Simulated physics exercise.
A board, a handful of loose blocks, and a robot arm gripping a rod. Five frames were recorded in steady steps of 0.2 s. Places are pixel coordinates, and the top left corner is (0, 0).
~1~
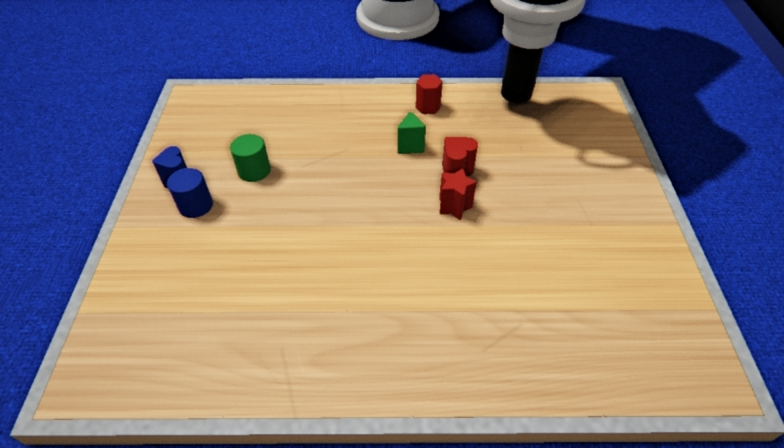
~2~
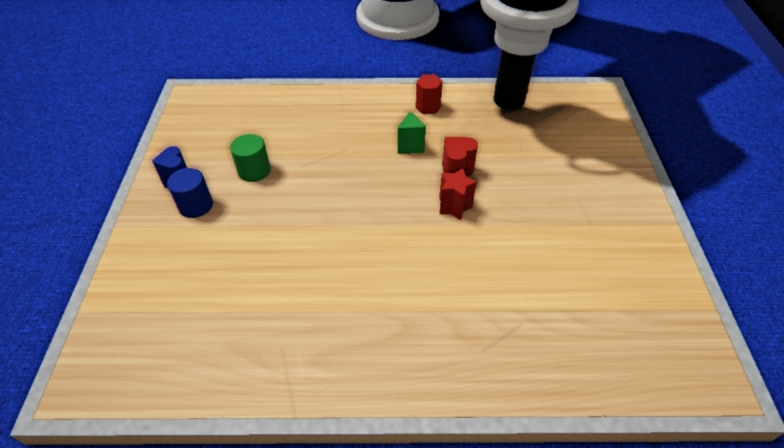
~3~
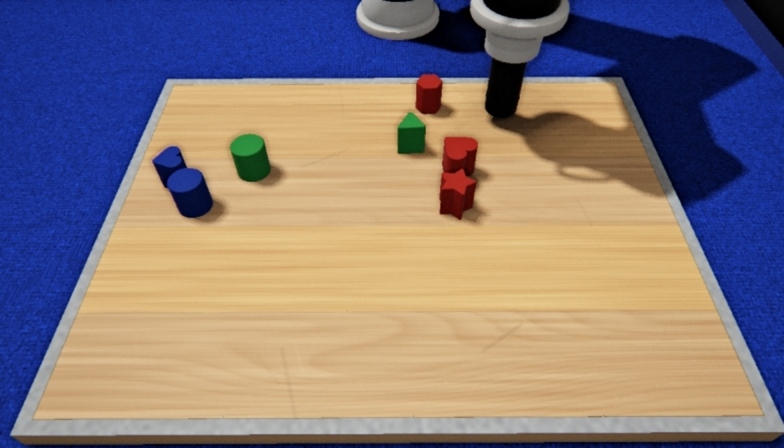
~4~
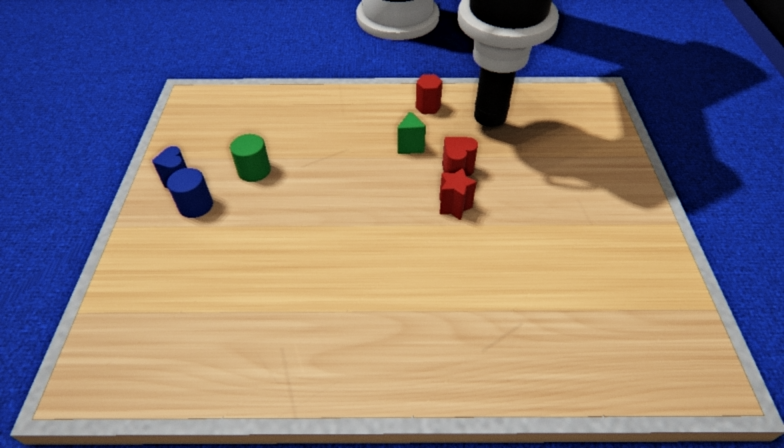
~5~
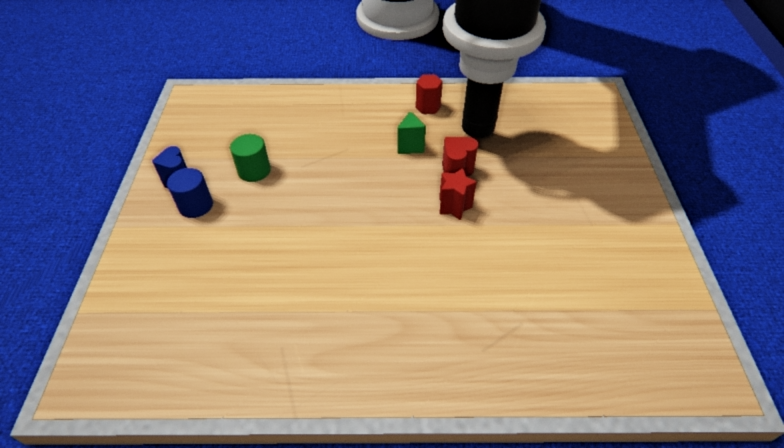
On a pale wooden board with a grey edge, laid over blue cloth, the scene is viewed from above at an angle by a still camera. Two blue blocks and a green cylinder sit at left, with a green triangular block, a red cylinder, a red heart and a red star right of centre. A robot arm's dark rod slides steadily down and left towards the heart, while every block stays still.
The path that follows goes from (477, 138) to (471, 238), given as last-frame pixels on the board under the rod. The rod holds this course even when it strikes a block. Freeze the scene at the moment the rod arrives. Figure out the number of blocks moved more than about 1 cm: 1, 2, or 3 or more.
In total, two blocks get moved by over 1 cm.
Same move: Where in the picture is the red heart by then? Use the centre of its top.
The point I'd pick in the picture is (441, 165).
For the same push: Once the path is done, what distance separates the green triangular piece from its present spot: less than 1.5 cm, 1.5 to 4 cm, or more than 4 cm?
If I had to pick, the green triangular piece travels less than 1.5 cm here.
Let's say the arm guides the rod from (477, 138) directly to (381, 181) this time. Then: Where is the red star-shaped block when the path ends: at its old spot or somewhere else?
Left in place.
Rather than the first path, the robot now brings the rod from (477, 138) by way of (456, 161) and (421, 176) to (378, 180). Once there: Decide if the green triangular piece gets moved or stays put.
It keeps its position.
The first path, step by step. One third of the way, rod (475, 158); red heart (453, 155), turned 35° clockwise.
Two thirds of the way, rod (474, 191); red star-shaped block (452, 189); red heart (441, 165), turned 80° clockwise.
At the end, rod (473, 229); green triangular piece still; red star-shaped block (441, 204), turned 50° clockwise; red heart (441, 165), turned 80° clockwise.
